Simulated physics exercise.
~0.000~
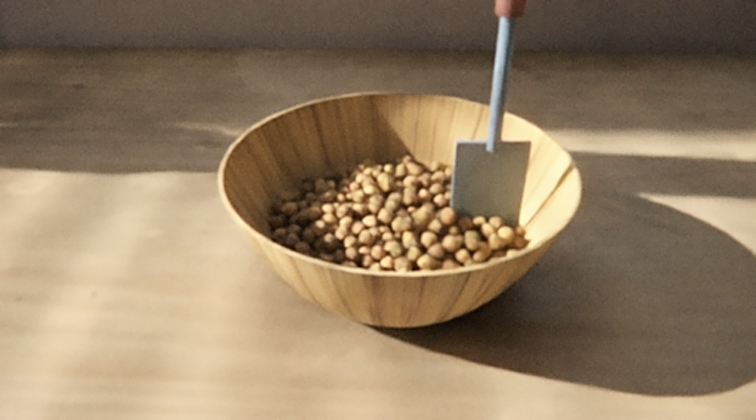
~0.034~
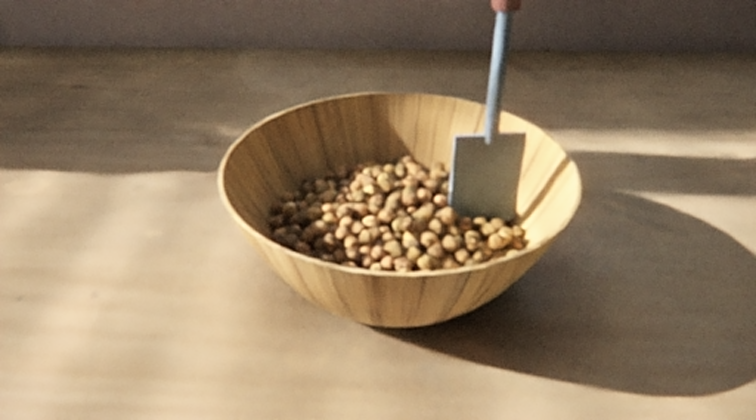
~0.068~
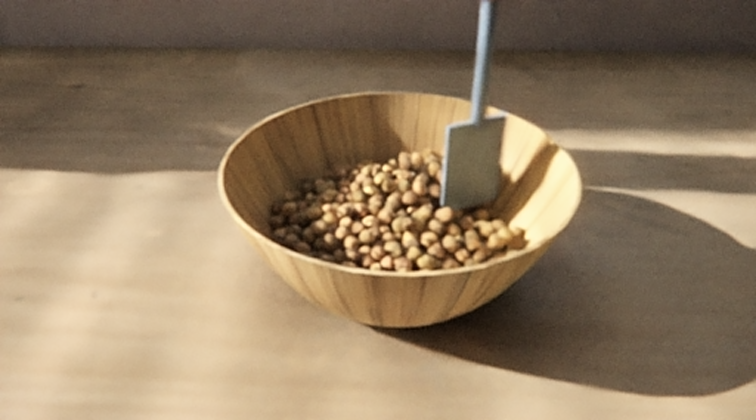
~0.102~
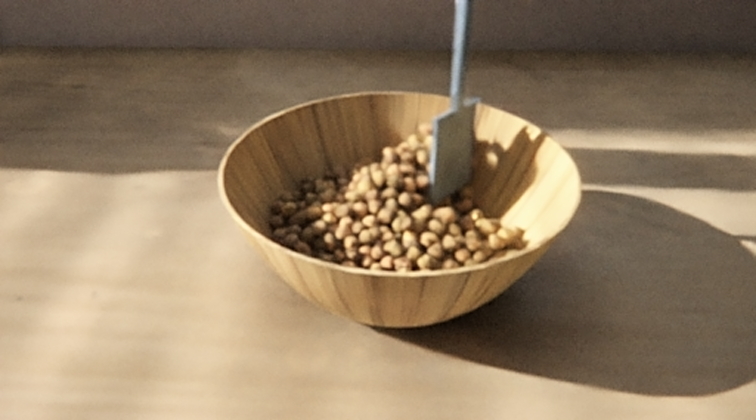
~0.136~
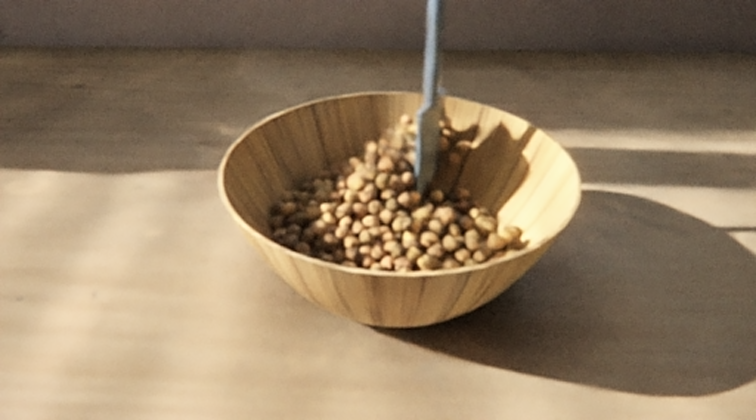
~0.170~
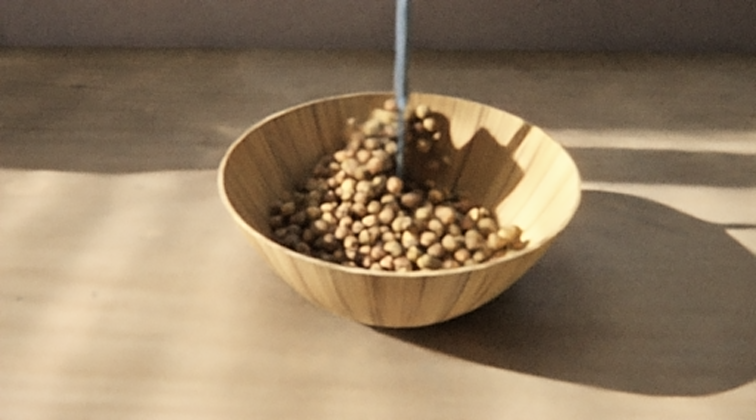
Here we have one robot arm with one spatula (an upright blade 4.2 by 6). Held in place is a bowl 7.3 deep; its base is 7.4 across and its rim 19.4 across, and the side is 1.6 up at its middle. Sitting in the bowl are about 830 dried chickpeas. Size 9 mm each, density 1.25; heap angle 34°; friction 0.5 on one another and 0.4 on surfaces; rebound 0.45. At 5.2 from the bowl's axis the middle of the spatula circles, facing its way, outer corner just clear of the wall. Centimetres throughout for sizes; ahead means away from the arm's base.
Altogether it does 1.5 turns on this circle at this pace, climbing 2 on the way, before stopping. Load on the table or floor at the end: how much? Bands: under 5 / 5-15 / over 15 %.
Under 5 %.
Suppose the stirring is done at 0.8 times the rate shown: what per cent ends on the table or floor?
Estimated share: Near 0 per cent.
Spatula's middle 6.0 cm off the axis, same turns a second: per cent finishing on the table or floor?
Near 0 %.
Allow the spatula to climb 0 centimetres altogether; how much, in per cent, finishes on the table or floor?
Around 10 percent of it.
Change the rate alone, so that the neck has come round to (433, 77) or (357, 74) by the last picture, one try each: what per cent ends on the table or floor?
First try: Around 0 %; second try: Around 10 %.
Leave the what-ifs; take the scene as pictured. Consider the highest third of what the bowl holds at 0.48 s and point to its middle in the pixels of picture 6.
The upper third is centred close to (402, 253).
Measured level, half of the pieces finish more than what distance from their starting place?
Reading: Around 1 cm.
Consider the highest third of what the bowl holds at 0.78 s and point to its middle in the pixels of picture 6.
Estimated centre: (404, 216).
By 0.48 s, 263° round, highest piece 9 above the table; 821 in the bowl, 4 on the table or floor, 6 in flight or on the tool.
By 0.78 s, 80° round, highest piece 7 above the table; 809 in the bowl, 22 on the table or floor.
By 1.14 s, 180° round, highest piece 6 above the table; 808 in the bowl, 22 on the table or floor, 1 in flight or on the tool.
By 1.84 s, 180° round, highest piece 6 above the table; 808 in the bowl, 23 on the table or floor.
Final count, 808 in the bowl, 23 on the table or floor. That is 3 % on the table or floor.
